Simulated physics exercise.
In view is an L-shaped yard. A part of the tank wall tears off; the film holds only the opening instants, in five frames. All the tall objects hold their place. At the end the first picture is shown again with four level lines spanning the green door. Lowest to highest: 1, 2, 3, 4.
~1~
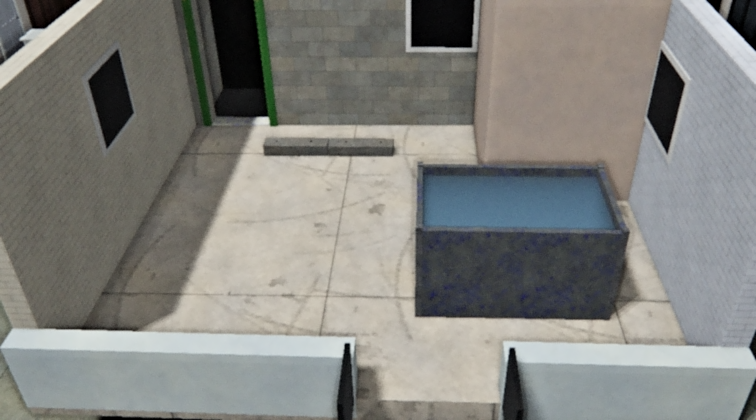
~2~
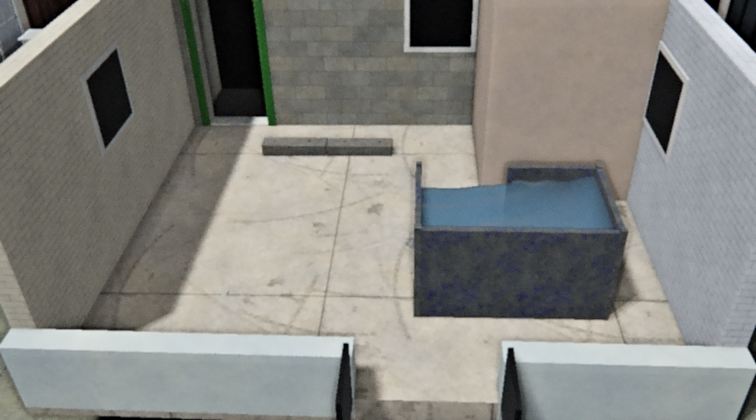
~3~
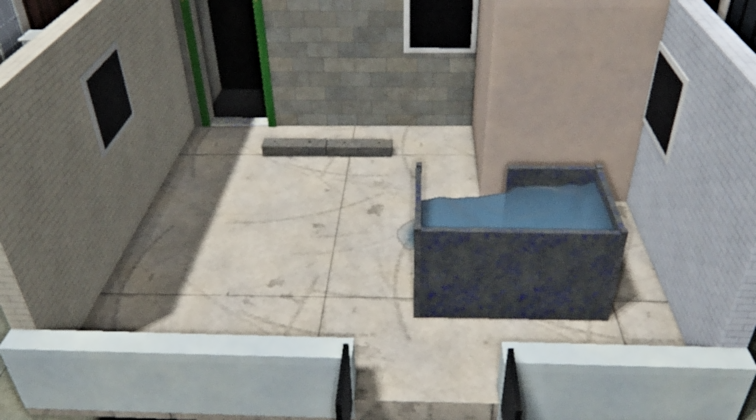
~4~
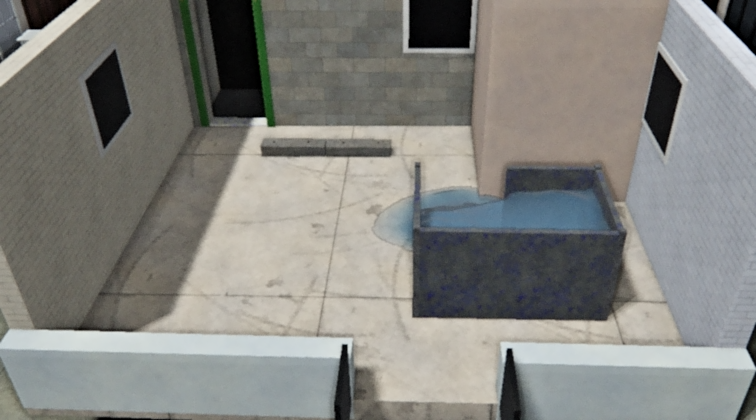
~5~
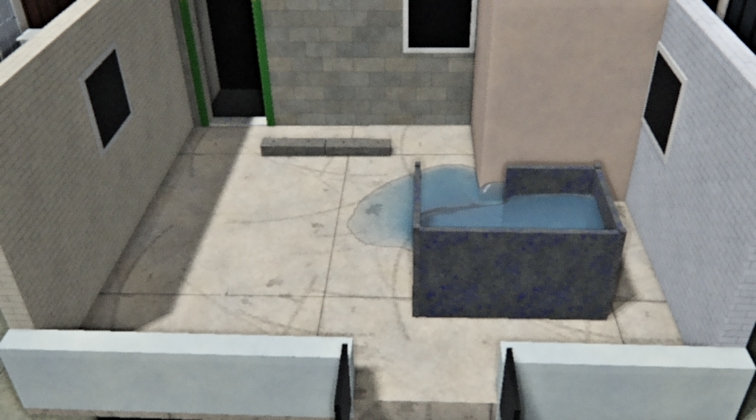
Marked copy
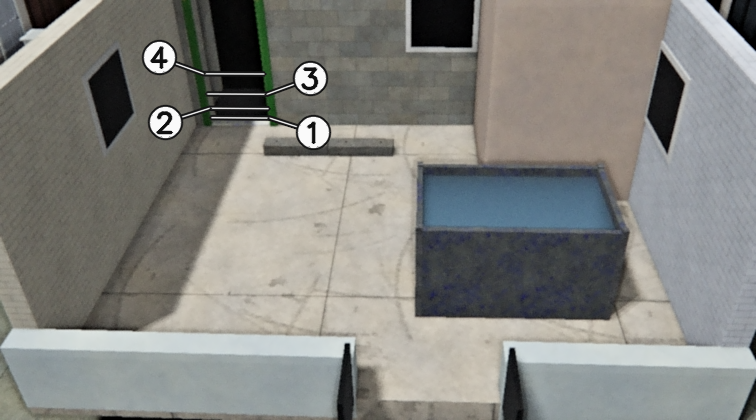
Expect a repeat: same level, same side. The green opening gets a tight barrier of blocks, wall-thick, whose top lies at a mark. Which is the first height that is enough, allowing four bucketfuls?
Line 2.
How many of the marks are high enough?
Three of them.
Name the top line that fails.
1.
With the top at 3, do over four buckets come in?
No, that is safe.
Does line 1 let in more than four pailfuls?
Yes, it does.
On the marked copy, 1 at (240, 117); 2 at (239, 108); 3 at (236, 94); 4 at (233, 73); from the bottom up 1, 2, 3, 4.
For line 1, about 11 bucketfuls get in.
For line 2, a bucket or two gets in.
For line 3, nothing gets over.
For line 4, nothing gets over.
